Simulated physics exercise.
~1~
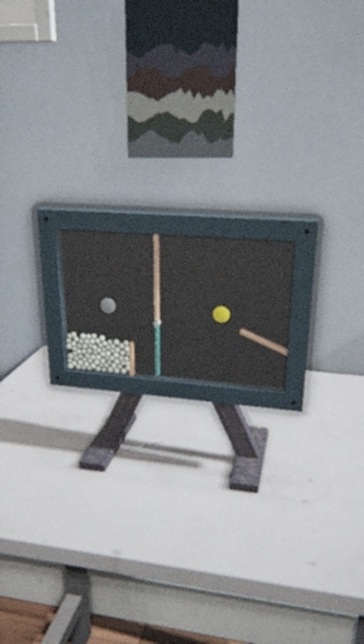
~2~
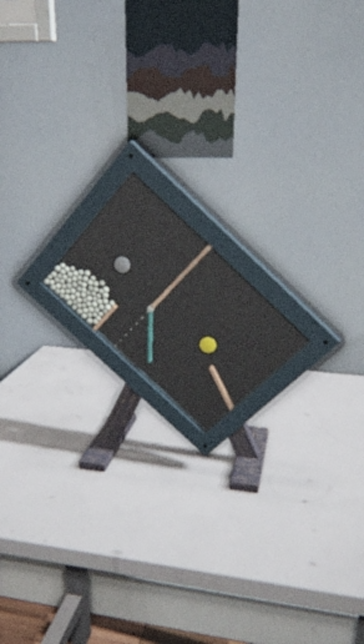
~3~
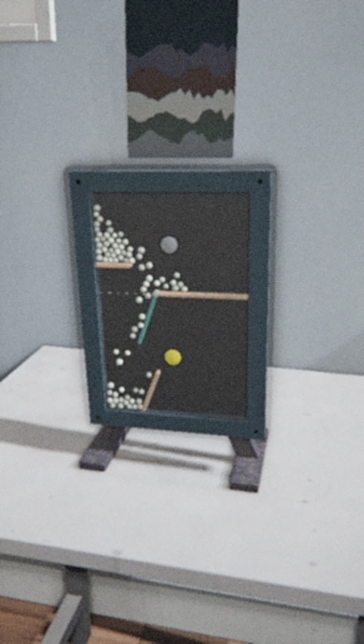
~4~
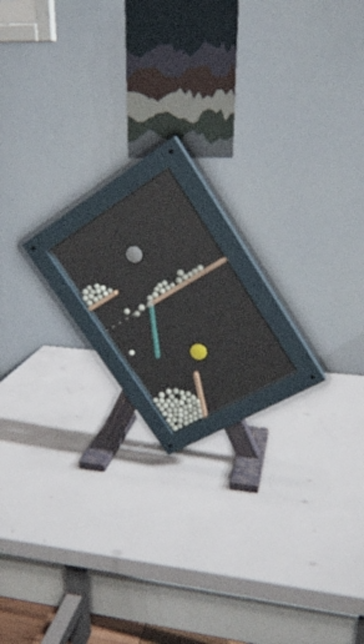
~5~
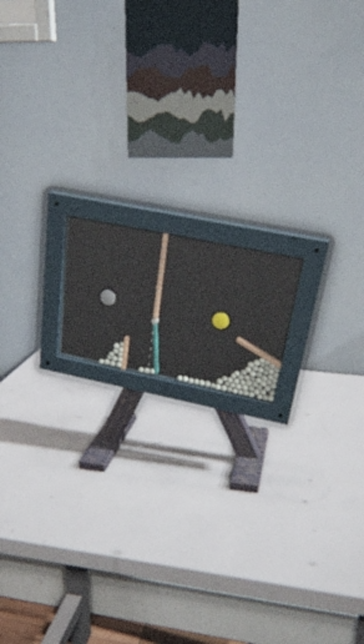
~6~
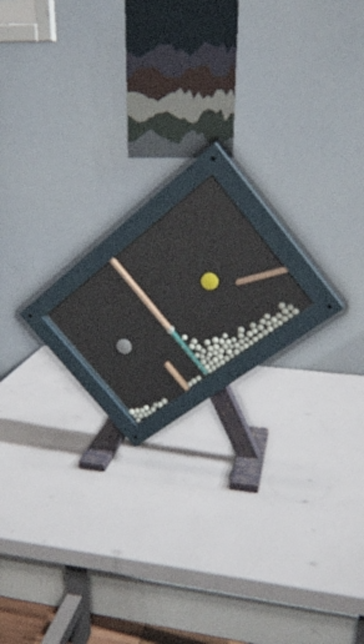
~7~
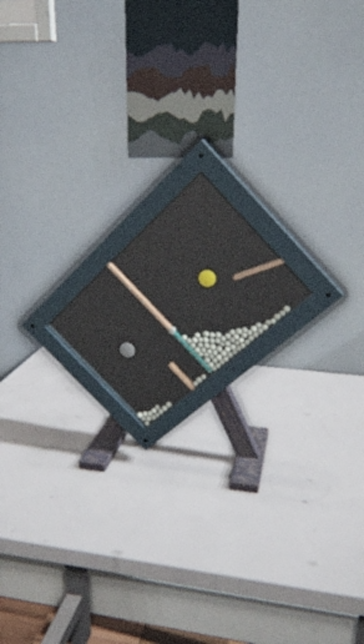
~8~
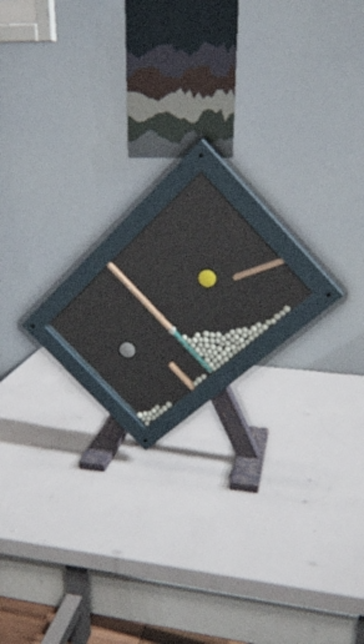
On a white table by a grey-blue wall, a framed case turns clockwise, then back anticlockwise, white balls settling mostly yellow side.
